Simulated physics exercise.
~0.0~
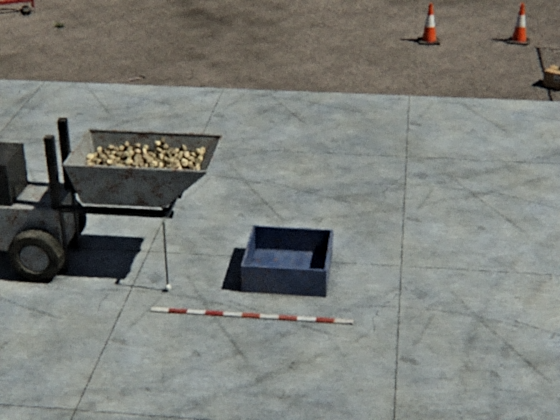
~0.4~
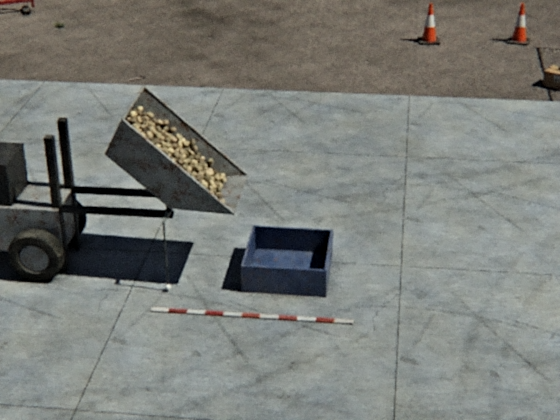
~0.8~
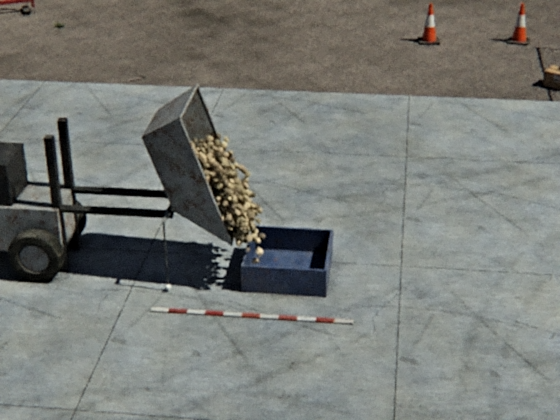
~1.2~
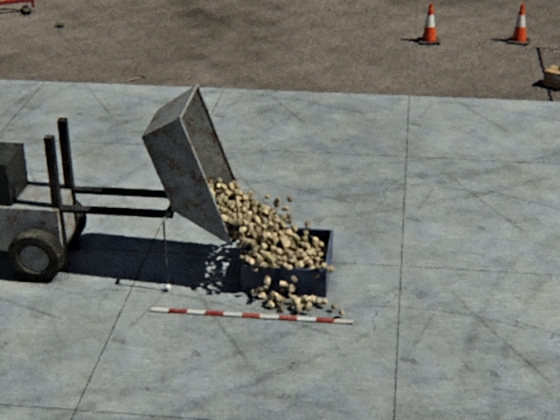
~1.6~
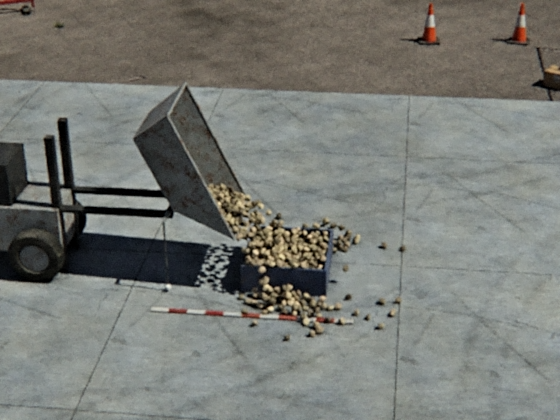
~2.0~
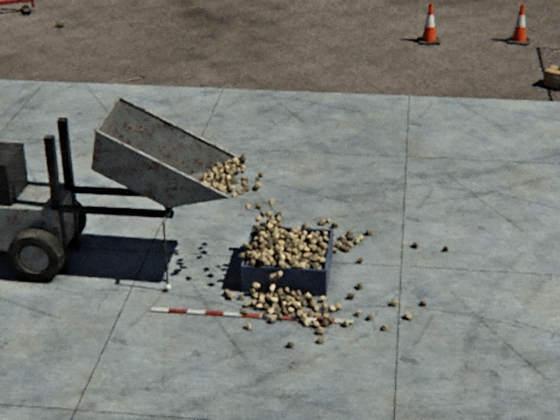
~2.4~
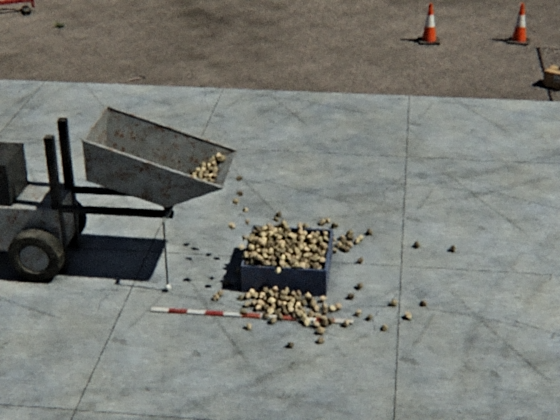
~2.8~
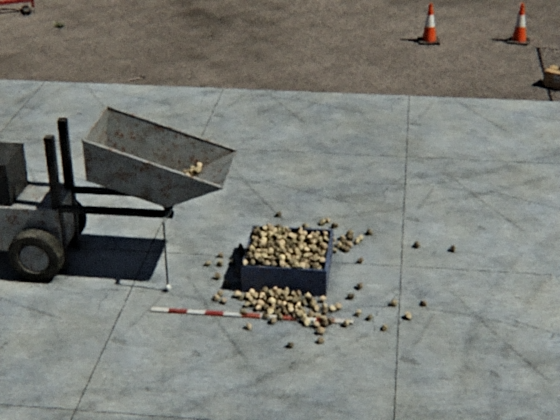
To begin with, a forklift on the left holds a grey steel skip full of pale stones beside a low, dark blue bin on a concrete yard. The skip tips steeply to the right, and the stones slide to its lower edge and start dropping into the bin. They pour out in a thick stream, heaping up inside while some spill over the front and scatter across the striped staff. The skip then swings back, a few last stones falling short. It finally rests slightly tilted with a handful left inside, and most of the load sits piled in the bin.
